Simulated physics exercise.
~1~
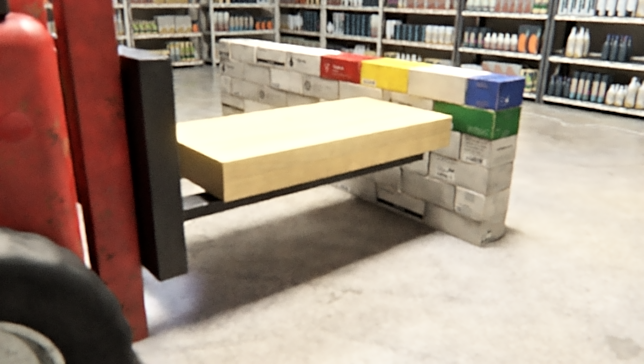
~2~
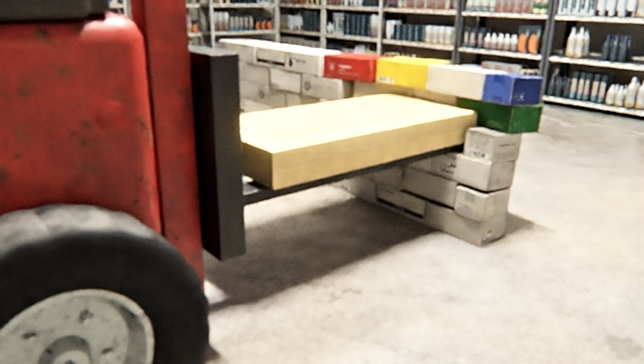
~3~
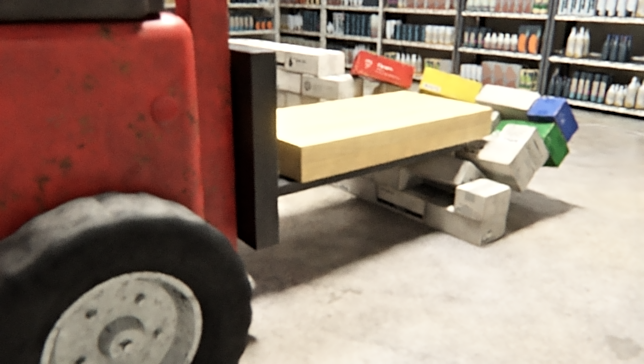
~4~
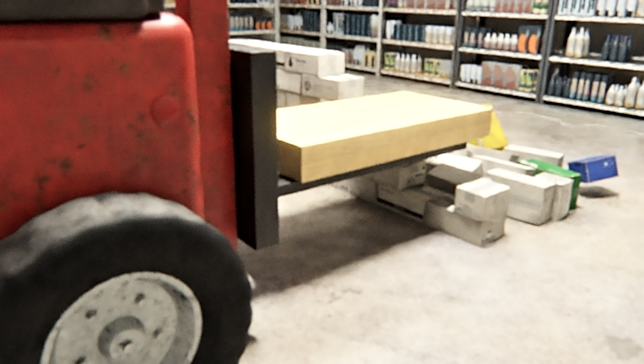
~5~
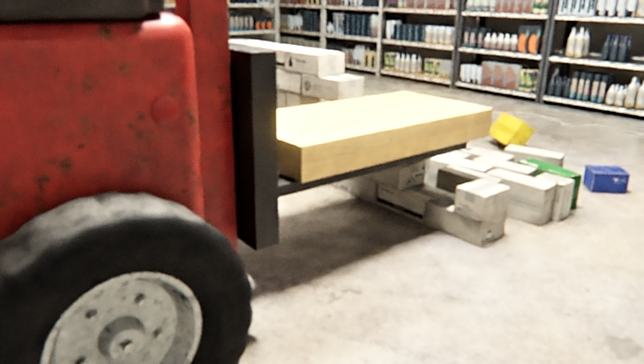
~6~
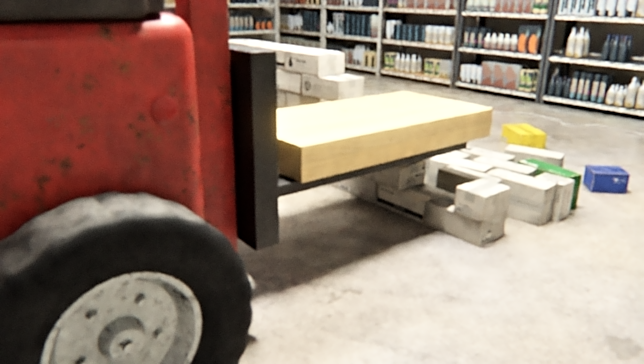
In a warehouse lined with shelves of bottles, a red forklift on the left carries a pale yellow case on its raised forks toward a wall of loose white boxes, a few of them red, yellow, blue and green. It moves right and the case pushes into the upper wall, shifting the top boxes and tilting the right end. The forklift stops as the coloured boxes tip and tumble off the far side. The yellow box rolls on a little before settling. At the end, the green box lies on its side, the blue one rests apart on the floor, and the red one is out of sight.
